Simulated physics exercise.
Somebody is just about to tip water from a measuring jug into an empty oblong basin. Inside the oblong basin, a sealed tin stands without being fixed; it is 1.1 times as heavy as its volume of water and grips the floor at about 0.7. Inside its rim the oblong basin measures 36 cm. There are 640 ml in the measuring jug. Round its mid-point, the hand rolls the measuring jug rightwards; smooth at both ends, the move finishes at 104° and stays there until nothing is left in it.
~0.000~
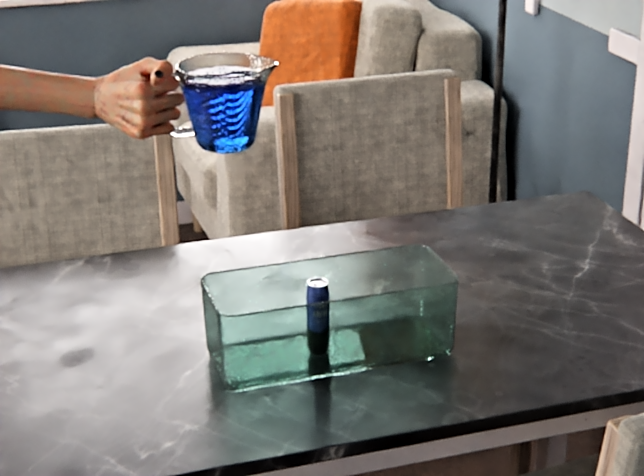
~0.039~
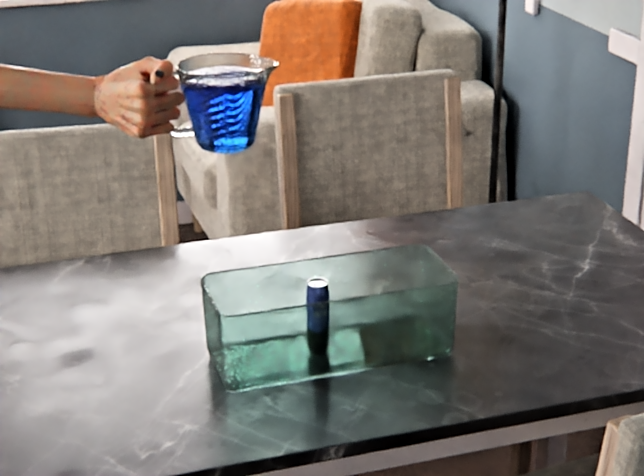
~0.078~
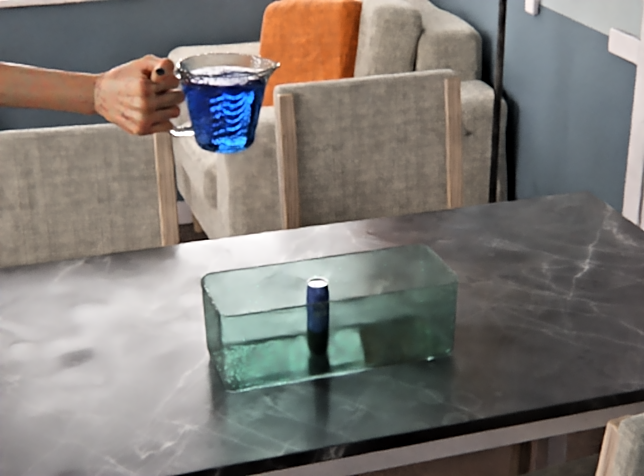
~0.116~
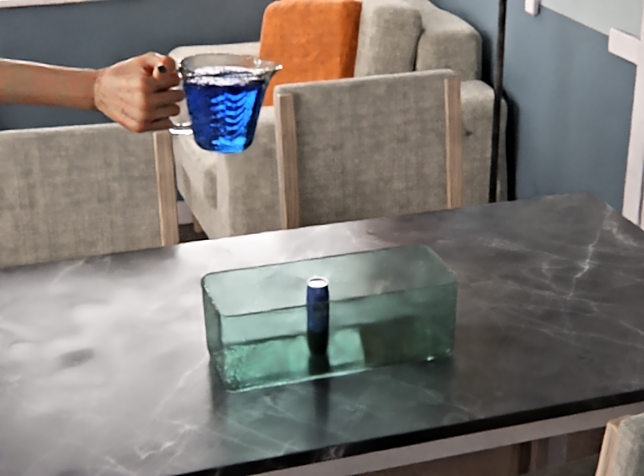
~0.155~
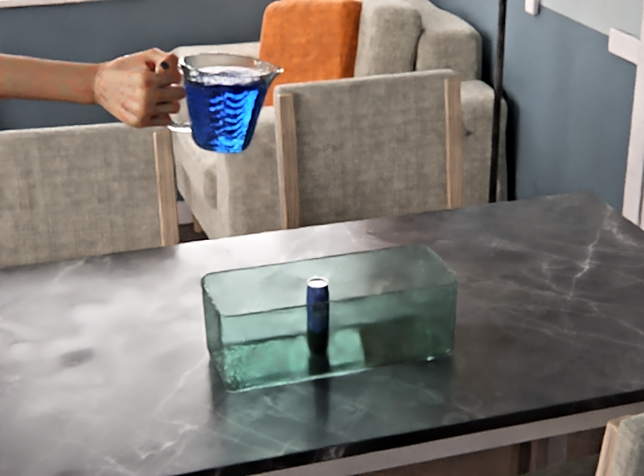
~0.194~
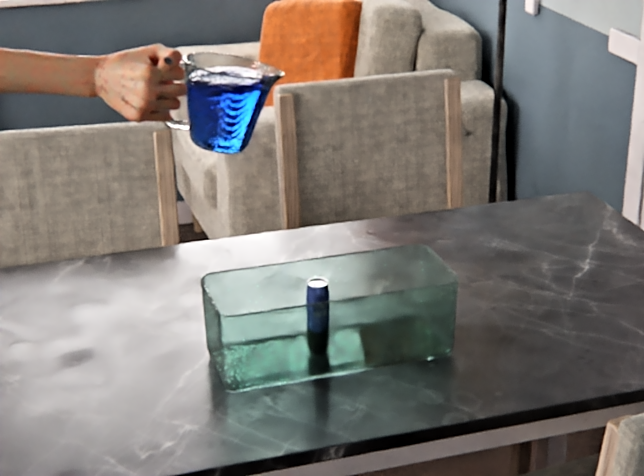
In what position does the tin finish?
It finishes upright.
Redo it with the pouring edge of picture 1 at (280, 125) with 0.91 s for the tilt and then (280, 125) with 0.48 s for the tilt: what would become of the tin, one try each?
Trial 1 - tin stays standing; trial 2 - tin tips.
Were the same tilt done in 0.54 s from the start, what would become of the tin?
Then the tin does not tip.
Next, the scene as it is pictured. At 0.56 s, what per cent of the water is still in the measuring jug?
Near 66 in a hundred.
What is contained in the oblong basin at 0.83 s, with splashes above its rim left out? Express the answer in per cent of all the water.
About 52 %.
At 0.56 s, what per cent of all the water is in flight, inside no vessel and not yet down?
Near 32 in a hundred.
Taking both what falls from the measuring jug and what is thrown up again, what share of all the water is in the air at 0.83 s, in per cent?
I'd say some 36 per cent is in the air.
By 0.56 s the tilt is 70° and 67 per cent is still to pour; the tin stands where it began.
By 0.83 s the tilt is 102° and 12 per cent is still to pour; the tin stands where it began.
By 1.11 s the tilt is 104° and 0 per cent is still to pour; the tin stands where it began.
By 1.41 s the tilt is 104° and 0 per cent is still to pour; the tin stands where it began.
At rest the tin stands where it began.
